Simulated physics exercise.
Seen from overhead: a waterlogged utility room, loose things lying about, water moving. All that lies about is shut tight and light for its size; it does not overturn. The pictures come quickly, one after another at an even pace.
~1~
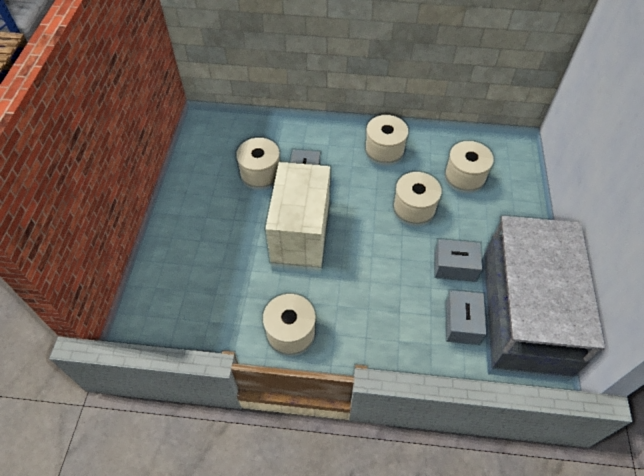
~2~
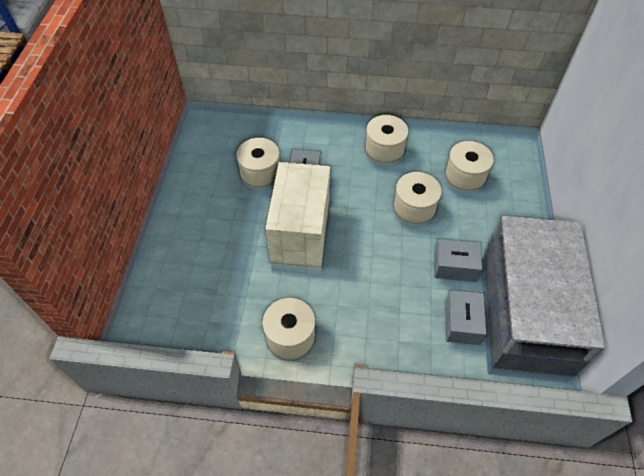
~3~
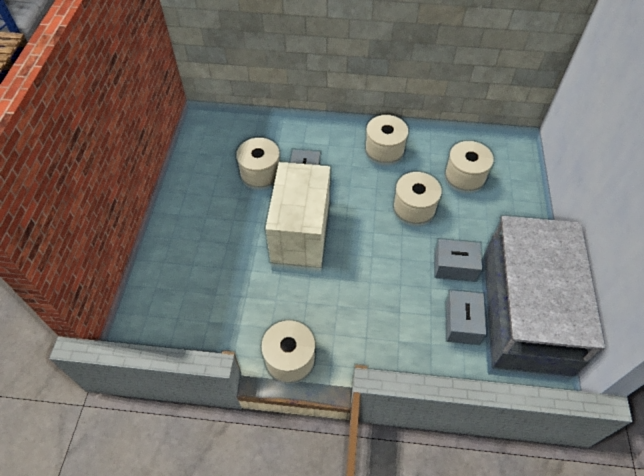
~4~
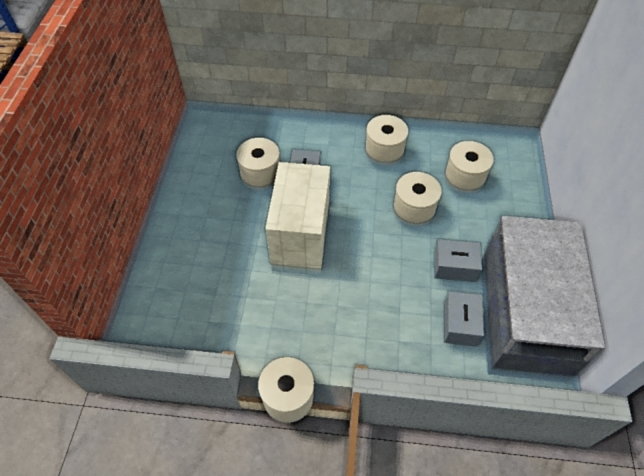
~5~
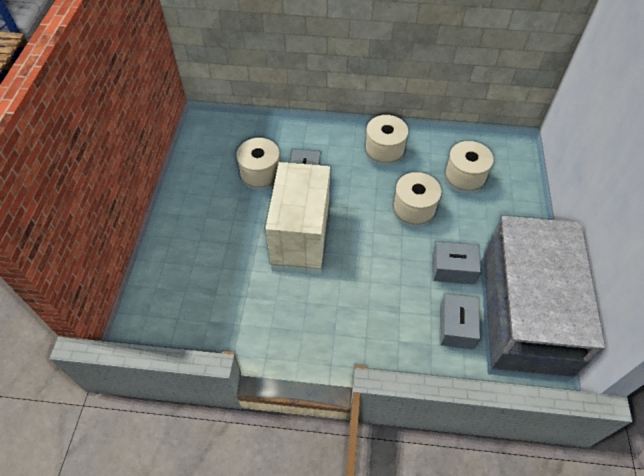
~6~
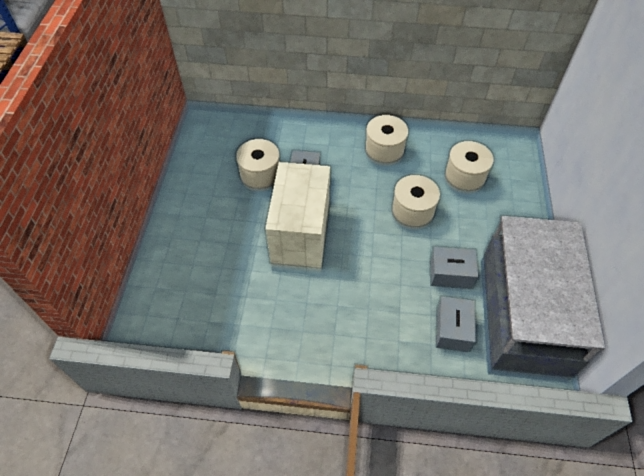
A wooden gate in the low front wall of a flooded, tiled room swings outward, opening a gap. The nearest cream drum floats toward the opening, passes into it and leaves view, while two gray boxes beside the large gray block shift slightly and the other drums barely move.
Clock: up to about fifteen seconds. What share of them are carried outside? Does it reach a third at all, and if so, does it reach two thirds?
A third to two thirds.
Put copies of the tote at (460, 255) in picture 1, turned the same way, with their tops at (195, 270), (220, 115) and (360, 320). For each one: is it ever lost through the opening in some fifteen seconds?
The three, in sequence: Departs, remains behind and departs.
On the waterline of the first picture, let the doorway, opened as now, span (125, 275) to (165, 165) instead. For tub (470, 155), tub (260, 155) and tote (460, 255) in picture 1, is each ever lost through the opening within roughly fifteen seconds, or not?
Taken in that order, the answers are not lost, swept away, not lost.
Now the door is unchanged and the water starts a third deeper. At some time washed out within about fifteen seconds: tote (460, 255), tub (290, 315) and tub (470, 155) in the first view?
Item by item: Exits, exits and retained.
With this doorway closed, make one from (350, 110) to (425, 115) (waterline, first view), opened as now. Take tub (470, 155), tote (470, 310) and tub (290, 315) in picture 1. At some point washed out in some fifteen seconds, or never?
Okay, one after another: Departs, then never departs, then never departs.
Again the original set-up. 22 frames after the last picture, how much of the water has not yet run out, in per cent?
Roughly 64 in a hundred.
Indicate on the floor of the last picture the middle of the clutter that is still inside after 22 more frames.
Roughly (341, 258).
A moment on, 1 of 8 are out; 7 afloat.
Next, 1 of 8 are out; 7 afloat.
Later, 2 of 8 are out; 6 afloat.
In the end, 4 of 8 are out; 4 afloat.
